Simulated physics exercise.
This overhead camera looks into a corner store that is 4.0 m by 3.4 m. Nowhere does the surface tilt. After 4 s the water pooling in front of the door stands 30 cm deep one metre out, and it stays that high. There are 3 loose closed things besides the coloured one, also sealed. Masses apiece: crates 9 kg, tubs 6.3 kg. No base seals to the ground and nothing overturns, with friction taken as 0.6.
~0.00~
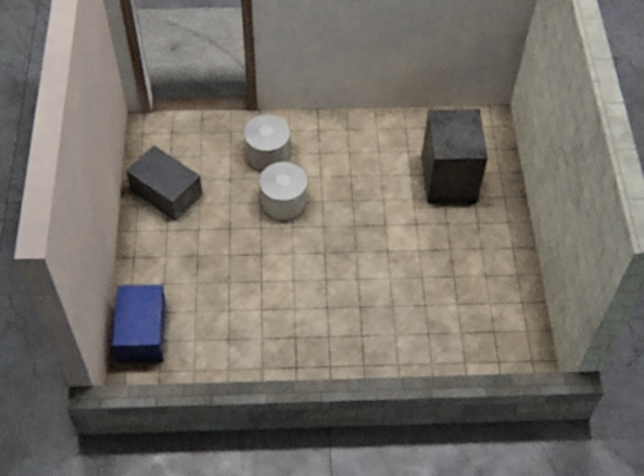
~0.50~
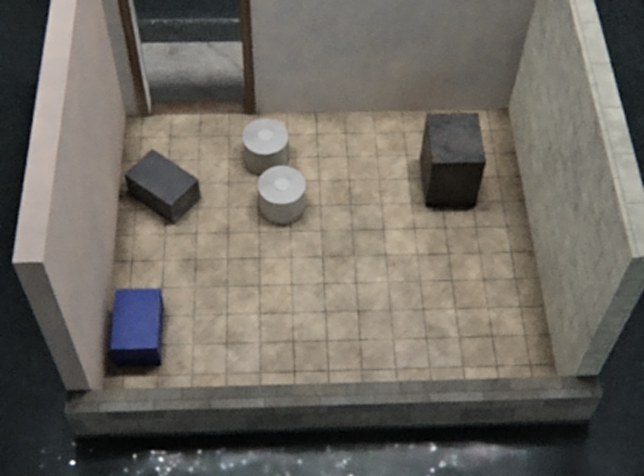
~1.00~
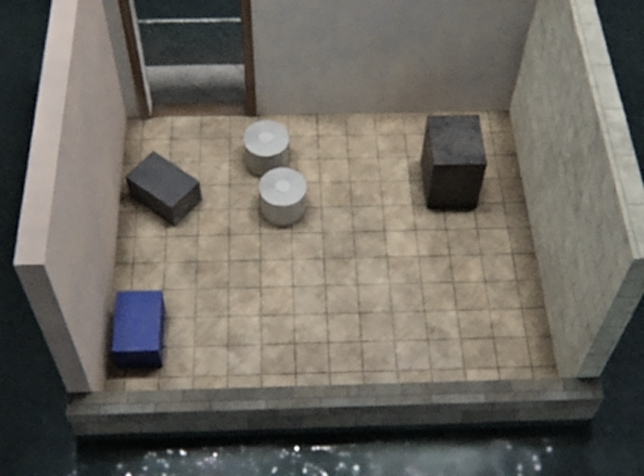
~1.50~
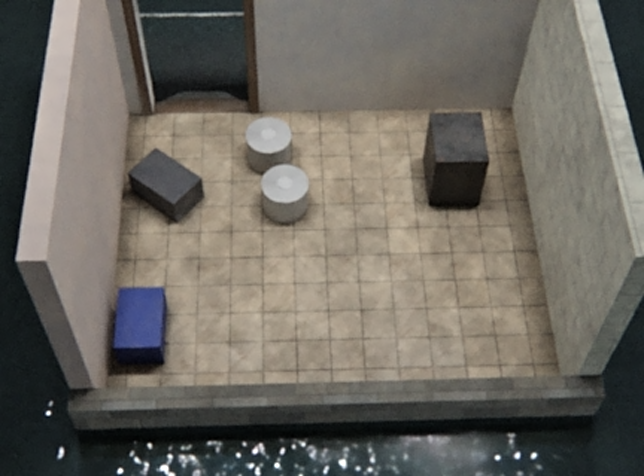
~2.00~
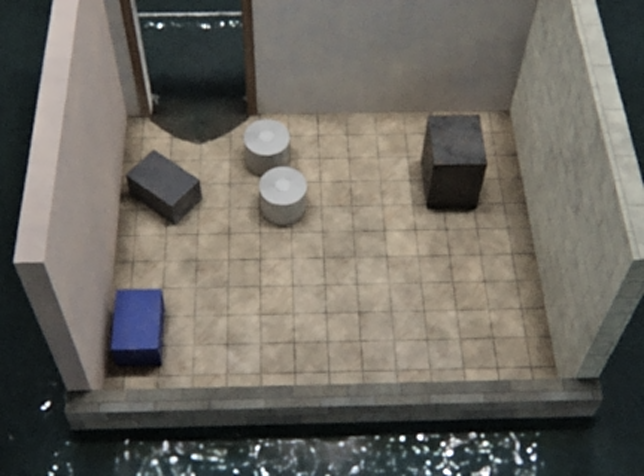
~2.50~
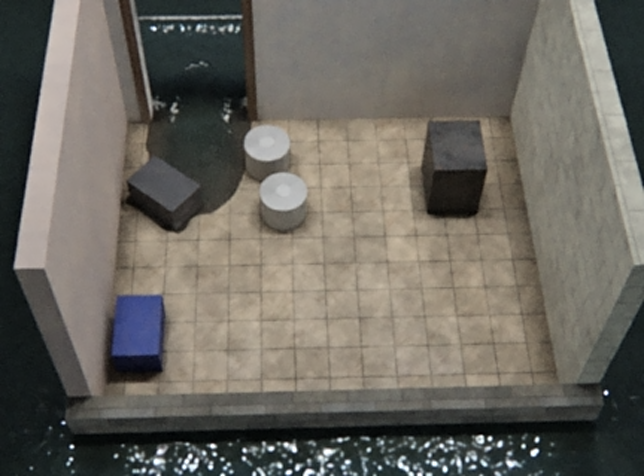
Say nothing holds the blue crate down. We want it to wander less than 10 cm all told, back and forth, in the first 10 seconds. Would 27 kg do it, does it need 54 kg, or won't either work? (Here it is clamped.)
The heavier weight is required.
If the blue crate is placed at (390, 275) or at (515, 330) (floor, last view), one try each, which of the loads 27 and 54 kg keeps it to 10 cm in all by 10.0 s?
In turn: Only the larger holds; neither holds.
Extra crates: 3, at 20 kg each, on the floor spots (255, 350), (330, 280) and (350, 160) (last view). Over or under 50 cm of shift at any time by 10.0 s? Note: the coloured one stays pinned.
Above the mark, above the mark, below the mark.
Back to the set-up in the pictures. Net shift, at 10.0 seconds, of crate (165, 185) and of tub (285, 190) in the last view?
Respectively 350 and 150 centimetres.
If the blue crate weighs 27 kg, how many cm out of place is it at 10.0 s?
About 350 cm.
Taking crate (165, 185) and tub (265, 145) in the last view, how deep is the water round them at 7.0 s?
Depths: Near 15 cm, then near 2 cm.
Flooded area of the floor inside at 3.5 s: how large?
Near 3.5 m2 in all.
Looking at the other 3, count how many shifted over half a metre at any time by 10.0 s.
I count 3 of them.
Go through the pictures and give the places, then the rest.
In the first picture, the blue crate at (138, 315) rests on the ground; 0.0 m2 under water; 0 of 4 have shifted.
In the second picture, the blue crate at (136, 318), on the bottom; 0.0 m2 under water; 0 of 4 have shifted.
In the third picture, the blue crate at (137, 321) rests on the ground; 0.0 m2 under water; 0 of 4 have shifted.
In the fourth picture, the blue crate at (139, 317), on the bottom; water covers 0.0 m2; 0 of 4 have shifted.
In the fifth picture, the blue crate at (137, 319), on the bottom; water covers 0.2 m2; 0 of 4 have shifted.
In the sixth picture, the blue crate at (137, 325), on the bottom; water covers 0.9 m2; 0 of 4 have shifted.
After 3.5 s the blue crate would be 0 cm from its start with 27 kg and 0 cm from its start with 54 kg; 0 cm of water round it then.
After 4.5 s the blue crate would be 2 cm from its start with 27 kg and 0 cm from its start with 54 kg; 7 cm of water round it then.
After 7.0 s the blue crate would be 113 cm from its start with 27 kg and 0 cm from its start with 54 kg; 15 cm of water round it then.
After 10.0 s the blue crate would be 349 cm from its start with 27 kg and 0 cm from its start with 54 kg; 18 cm of water round it then.
